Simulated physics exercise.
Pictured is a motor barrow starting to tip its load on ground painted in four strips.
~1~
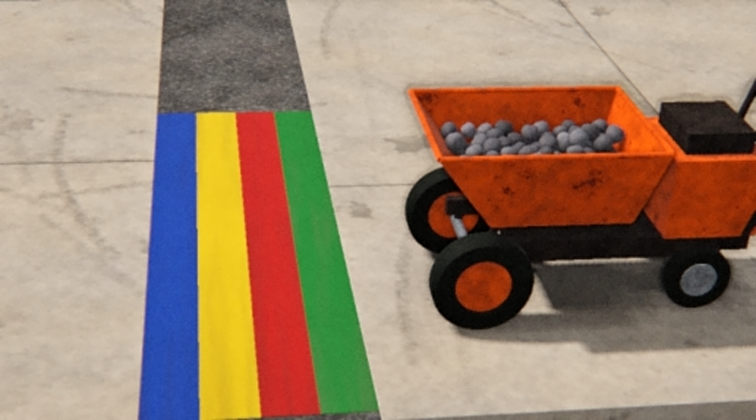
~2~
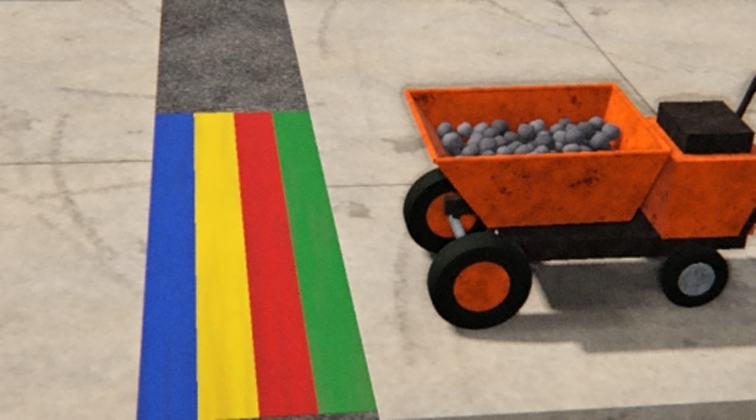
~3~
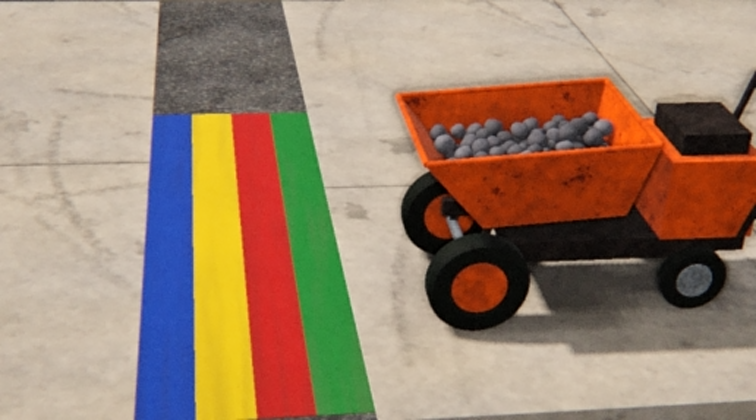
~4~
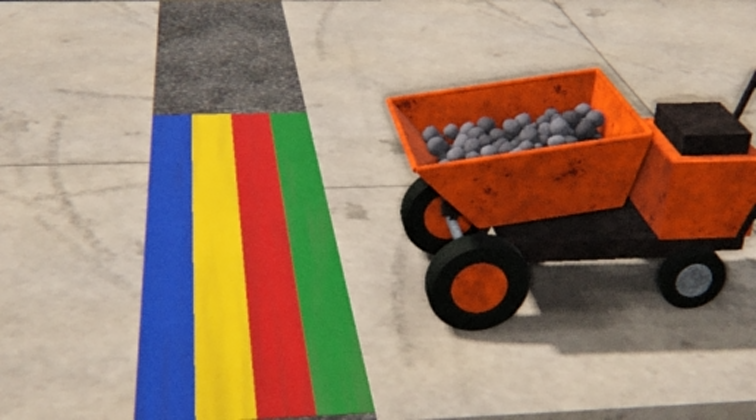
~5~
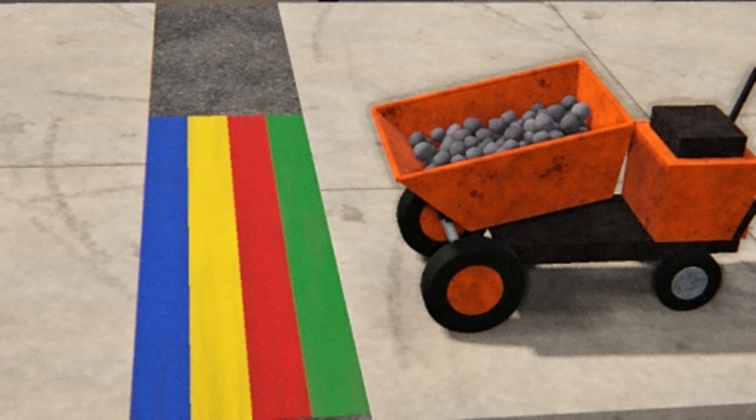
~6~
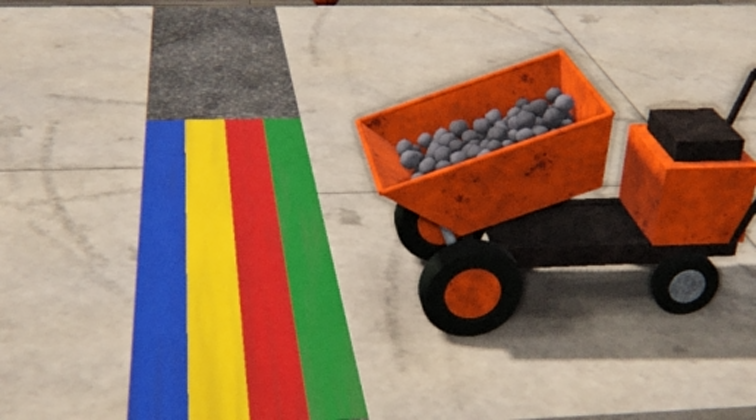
An orange motor barrow tilts its skip of grey cobbles leftward beside four coloured strips.
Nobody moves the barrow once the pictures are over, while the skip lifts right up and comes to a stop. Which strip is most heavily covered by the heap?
The red strip.
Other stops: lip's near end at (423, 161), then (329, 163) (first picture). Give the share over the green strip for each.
0 % then 0 %.
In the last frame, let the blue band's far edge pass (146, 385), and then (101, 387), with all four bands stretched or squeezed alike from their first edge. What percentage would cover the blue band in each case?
In order, 10 % and 10 %.
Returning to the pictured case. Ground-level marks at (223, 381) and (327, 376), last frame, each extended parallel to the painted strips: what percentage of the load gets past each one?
First 20 in a hundred, second 80 in a hundred.
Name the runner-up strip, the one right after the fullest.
Second: Yellow.
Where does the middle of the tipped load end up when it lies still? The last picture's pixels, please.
Once nothing moves, the middle sits near (245, 292).
Just after the last frame, skip tipped steeply; every one in the skip.
A moment on, skip tipped right over; roughly two thirds in the skip; about a tenth over the green strip; roughly a quarter over the red strip; just a few over the yellow strip.
Further on, skip tipped right over; roughly a quarter in the skip; about a tenth over the green strip; roughly a third over the red strip; roughly a quarter over the yellow strip; about a tenth over the blue strip; about a tenth off the paint.
When it is over, skip tipped right over; roughly a quarter in the skip; about a tenth over the green strip; roughly a third over the red strip; roughly a quarter over the yellow strip; about a tenth over the blue strip; about a tenth off the paint.
